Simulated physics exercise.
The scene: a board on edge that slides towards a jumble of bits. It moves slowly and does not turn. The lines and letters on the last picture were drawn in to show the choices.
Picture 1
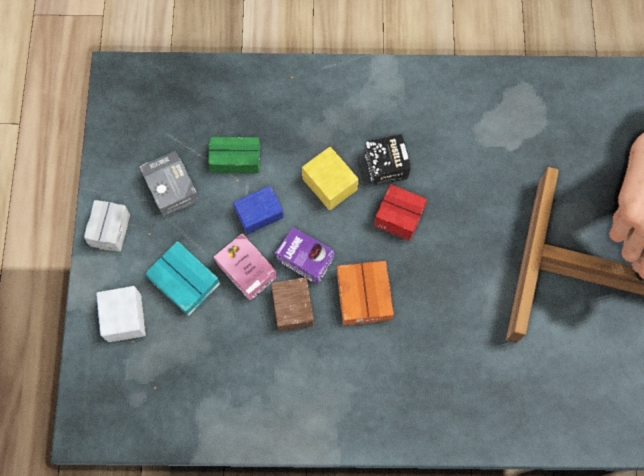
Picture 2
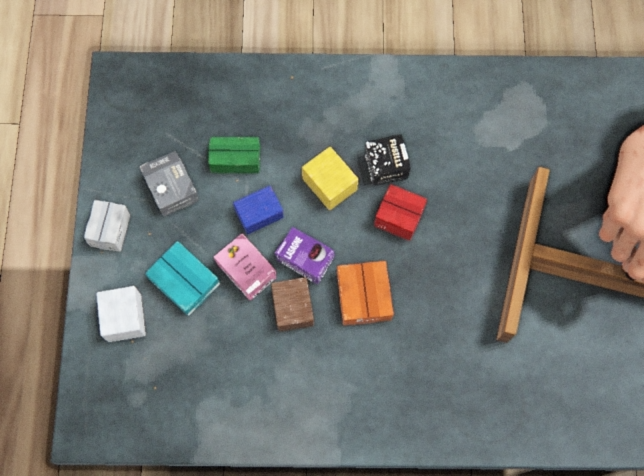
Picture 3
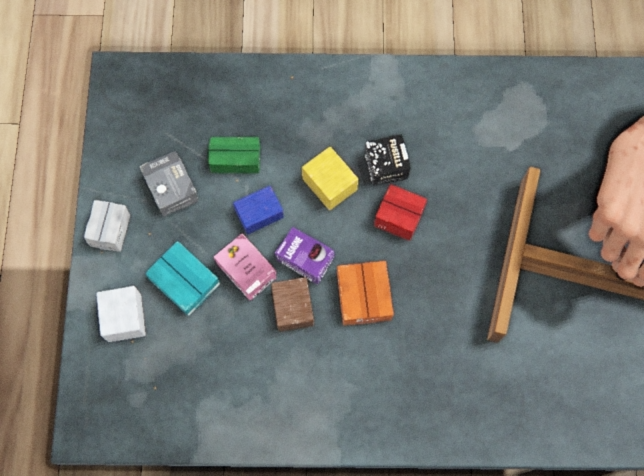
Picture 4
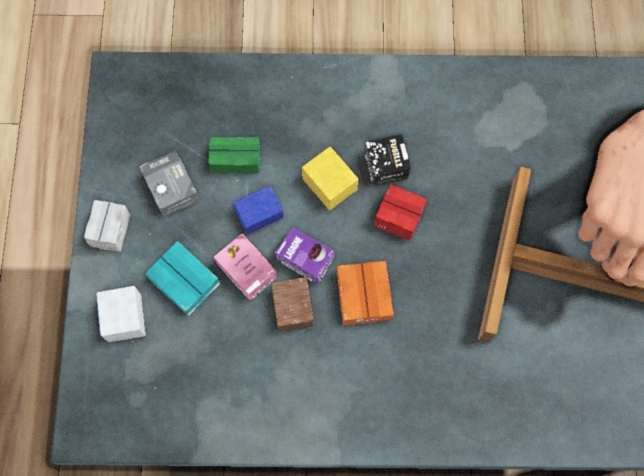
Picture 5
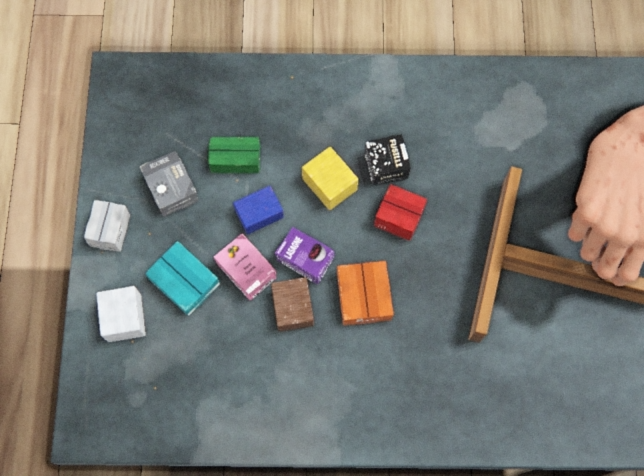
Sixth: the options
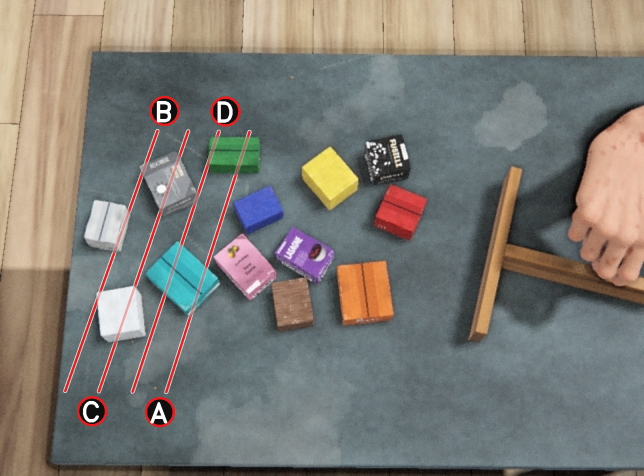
On a dark, mottled mat laid over a wooden floor, a loose scatter of coloured boxes and packets sits at left, while a hand at right grips a T-shaped wooden tool. The hand slides the tool slowly a short way left without turning it, and the scattered pieces stay still.
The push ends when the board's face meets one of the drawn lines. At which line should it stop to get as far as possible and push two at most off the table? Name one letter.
No farther than D.
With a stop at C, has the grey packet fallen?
No.
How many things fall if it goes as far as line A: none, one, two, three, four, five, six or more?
By then, none.
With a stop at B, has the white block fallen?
Yes.
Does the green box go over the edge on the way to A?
By then, no.
On the copy, A at (210, 256); B at (113, 255); C at (145, 255); D at (178, 255).
On D. First, board (384, 247); orange box (342, 287); red box (366, 213).
Then, board (268, 245); white block (111, 319); turquoise box (147, 287).
Finally, board (177, 244); white box over the edge; turquoise box (79, 302); one fallen.
By contrast, A is within the limit but short; B drops six; C drops four.
